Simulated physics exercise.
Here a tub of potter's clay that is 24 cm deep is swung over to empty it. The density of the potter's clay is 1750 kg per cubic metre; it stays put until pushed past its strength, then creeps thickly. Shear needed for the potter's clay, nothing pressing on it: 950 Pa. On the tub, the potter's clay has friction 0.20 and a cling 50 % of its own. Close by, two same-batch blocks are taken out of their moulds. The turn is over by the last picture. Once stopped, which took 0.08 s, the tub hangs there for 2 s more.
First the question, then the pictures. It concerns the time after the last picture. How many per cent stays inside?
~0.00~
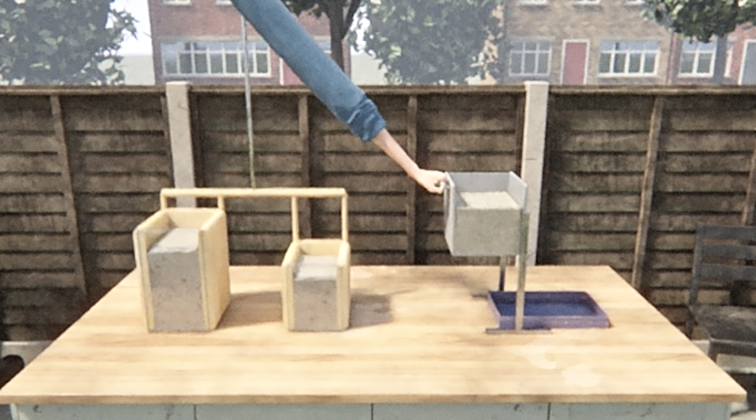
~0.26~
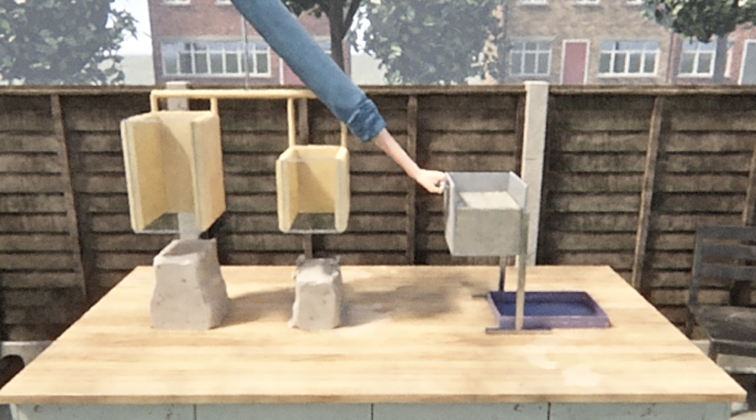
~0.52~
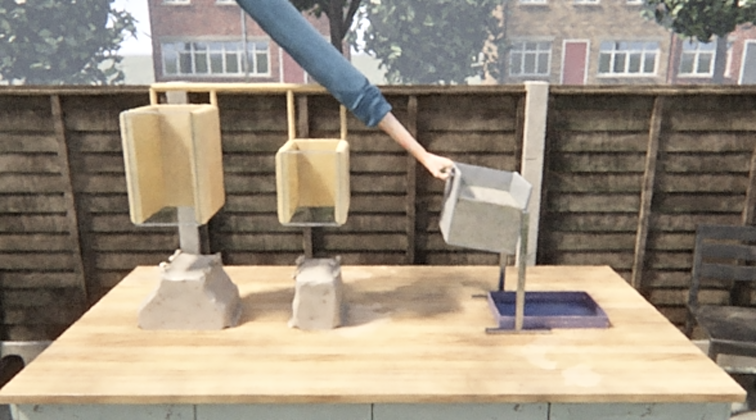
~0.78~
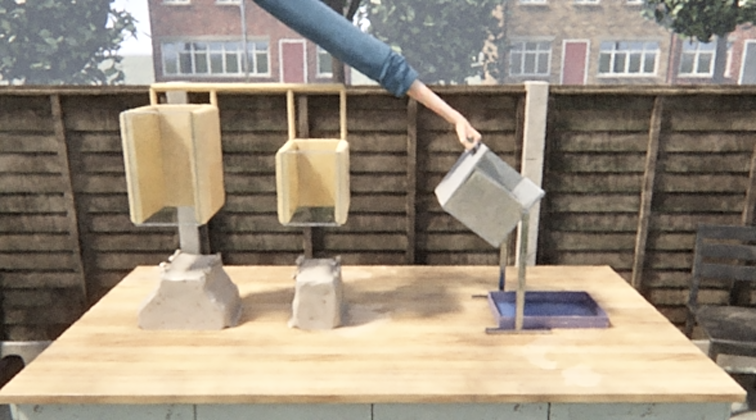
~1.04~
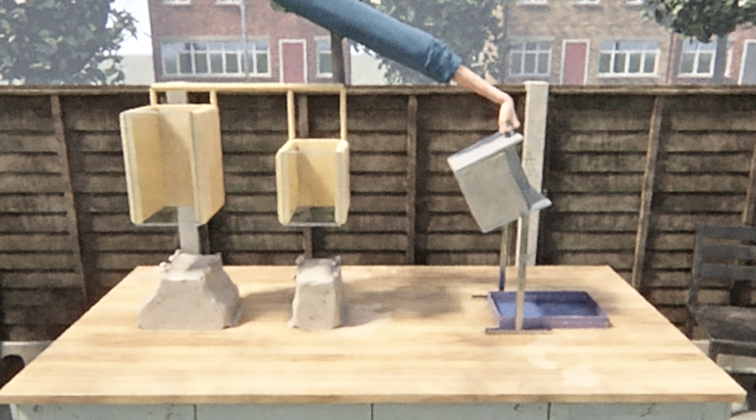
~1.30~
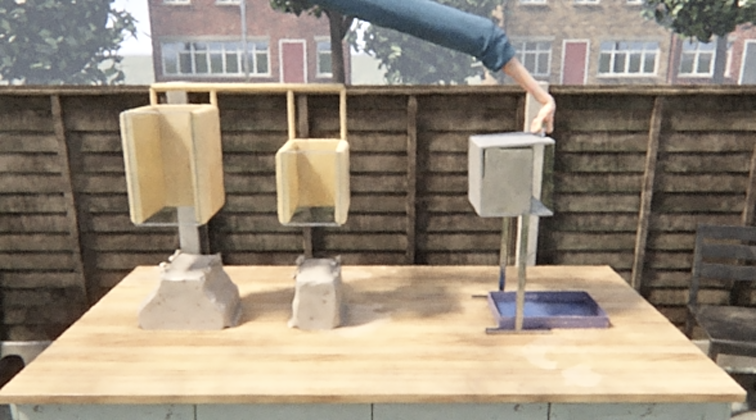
100 %.
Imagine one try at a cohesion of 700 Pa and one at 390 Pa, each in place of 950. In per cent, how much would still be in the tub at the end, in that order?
You'd see 75 percent the first time and 60 percent the second.
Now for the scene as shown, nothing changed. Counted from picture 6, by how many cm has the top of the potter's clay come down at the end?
Roughly 3 cm.
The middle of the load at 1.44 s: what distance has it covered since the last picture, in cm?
Shift: Some 1 cm.
After 1.44 s, the tub is at 87 degrees and holds 100 %.
After 1.61 s, the tub is at 87 degrees and holds 100 %.
After 1.78 s, the tub is at 87 degrees and holds 100 %.
After 1.95 s, the tub is at 87 degrees and holds 100 %.
After 3.30 s, the tub is at 87 degrees and holds 100 %.
